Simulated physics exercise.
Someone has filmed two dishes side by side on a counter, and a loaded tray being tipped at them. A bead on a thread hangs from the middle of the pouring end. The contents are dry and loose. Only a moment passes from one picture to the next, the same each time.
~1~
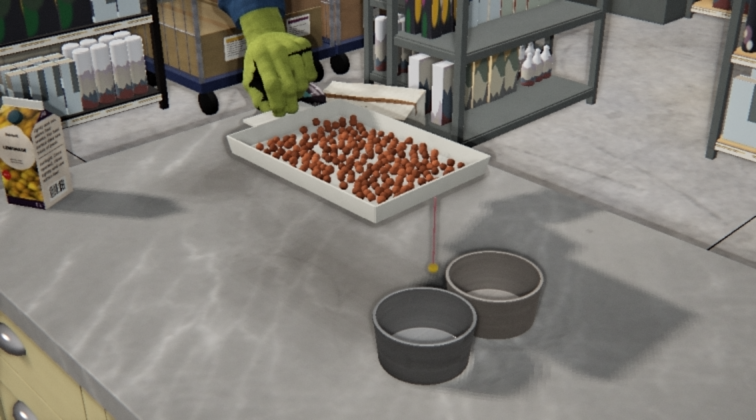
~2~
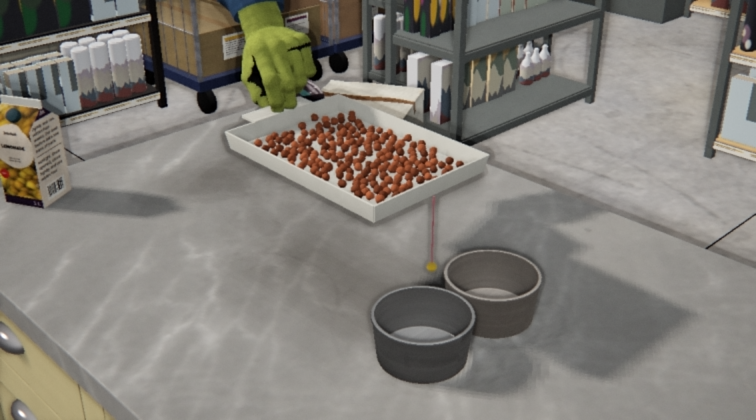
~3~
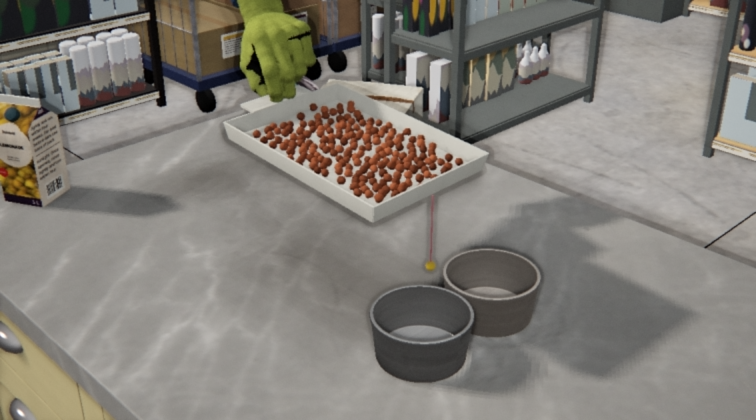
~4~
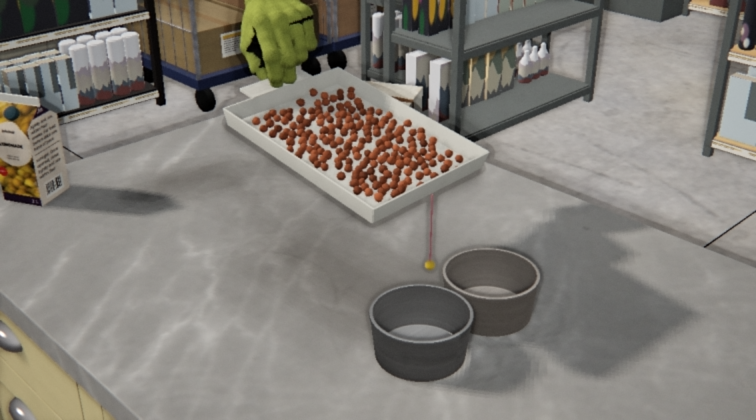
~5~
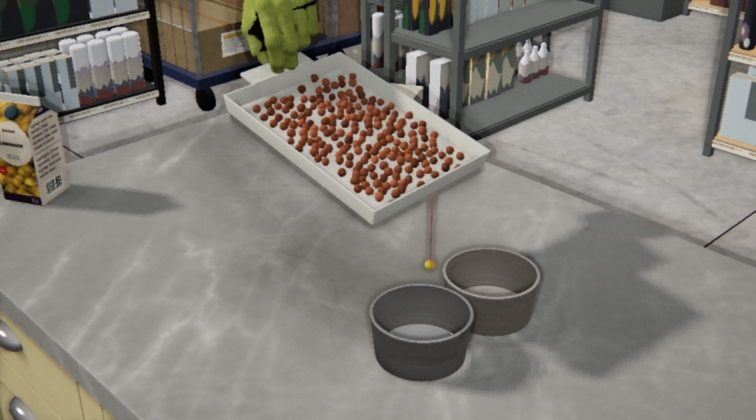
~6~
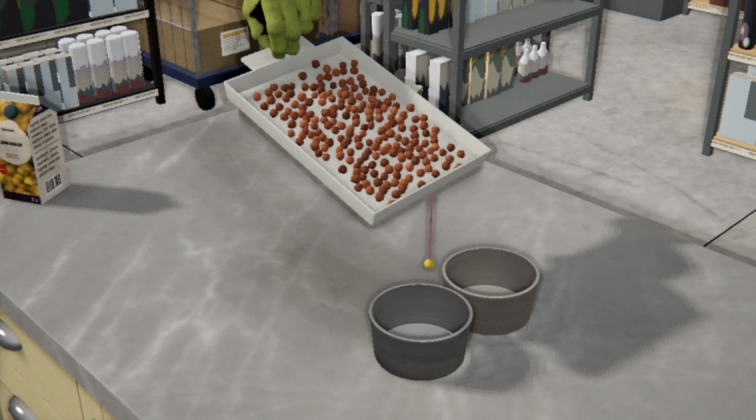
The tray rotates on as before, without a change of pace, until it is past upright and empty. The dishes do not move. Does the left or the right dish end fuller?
The left-hand one ends fuller.
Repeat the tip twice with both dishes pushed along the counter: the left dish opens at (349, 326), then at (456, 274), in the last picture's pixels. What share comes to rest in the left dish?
Roughly 30 per cent, and 10 per cent.
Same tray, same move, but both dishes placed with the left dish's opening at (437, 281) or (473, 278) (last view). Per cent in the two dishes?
Near 20 % and 20 %.
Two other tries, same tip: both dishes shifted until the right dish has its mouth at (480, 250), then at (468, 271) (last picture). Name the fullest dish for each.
At the first place the left-hand dish, at the second left.
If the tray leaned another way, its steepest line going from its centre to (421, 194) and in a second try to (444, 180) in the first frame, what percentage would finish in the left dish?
The first gives 50 %, the second 0 %.
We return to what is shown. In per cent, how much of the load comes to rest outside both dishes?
Some 10 per cent.
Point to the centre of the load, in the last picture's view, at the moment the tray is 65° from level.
Around (396, 146).
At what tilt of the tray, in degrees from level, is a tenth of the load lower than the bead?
Around 110° of tilt.
Soon after the last picture, tray tipped steeply; all on the tray.
A little later, tray tipped past a quarter turn; most on the tray; a small part in the left dish; a stray few outside both; a small part in the air.
Later still, tray tipped past a quarter turn; most in the left dish; a small part in the right dish; a small part outside both.
At rest, tray tipped past a quarter turn; most in the left dish; a small part in the right dish; a small part outside both.
